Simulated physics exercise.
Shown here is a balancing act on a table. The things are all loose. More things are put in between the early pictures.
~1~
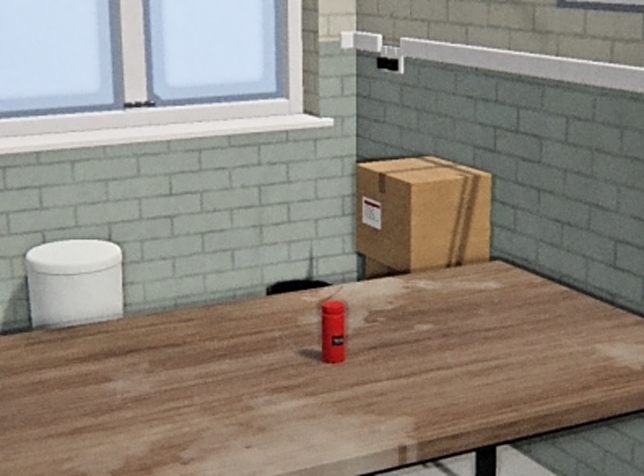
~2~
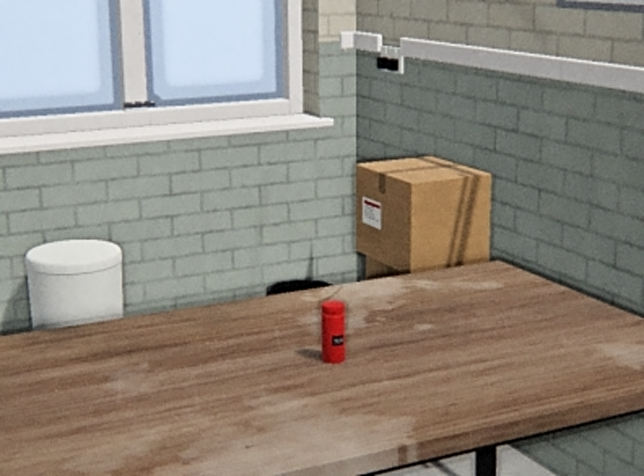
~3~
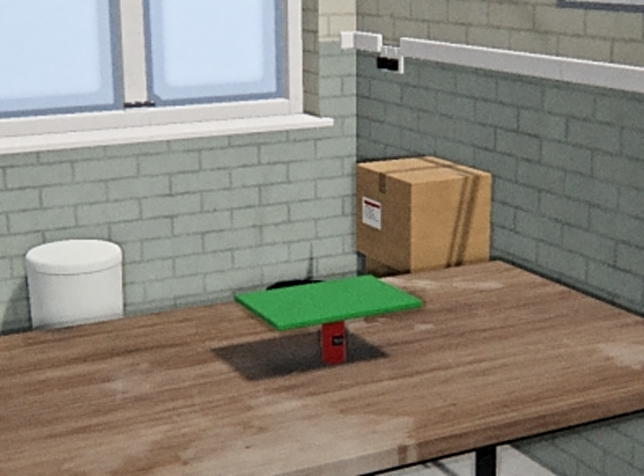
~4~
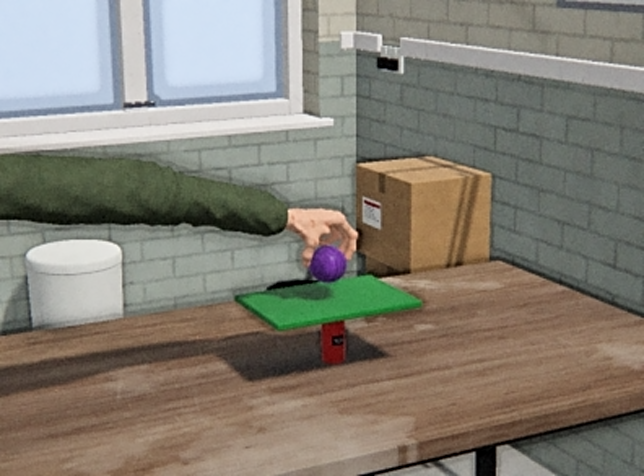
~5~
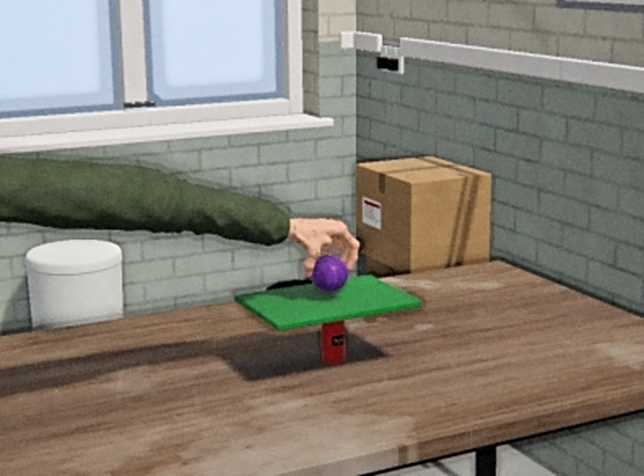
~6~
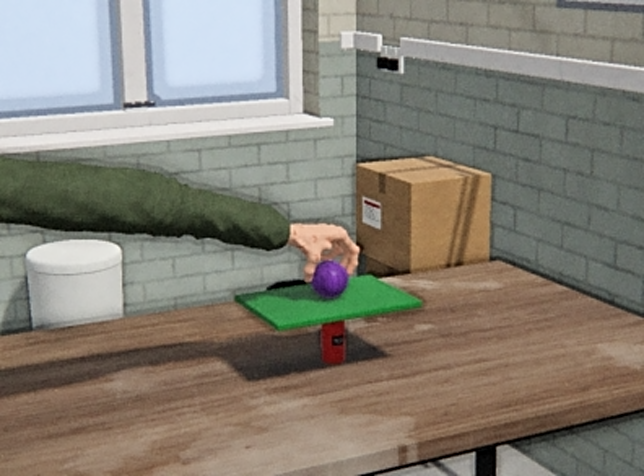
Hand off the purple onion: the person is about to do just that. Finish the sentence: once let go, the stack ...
Once let go, the stack stays put.
Then, 0.20 s past the last view, nothing moves.
Then, 0.40 s past the last view, purple onion resting near (329, 279).
Finally, all 3 still in place. Final places as the last picture's camera would see them, purple onion near (329, 279). The stack keeps its balance.
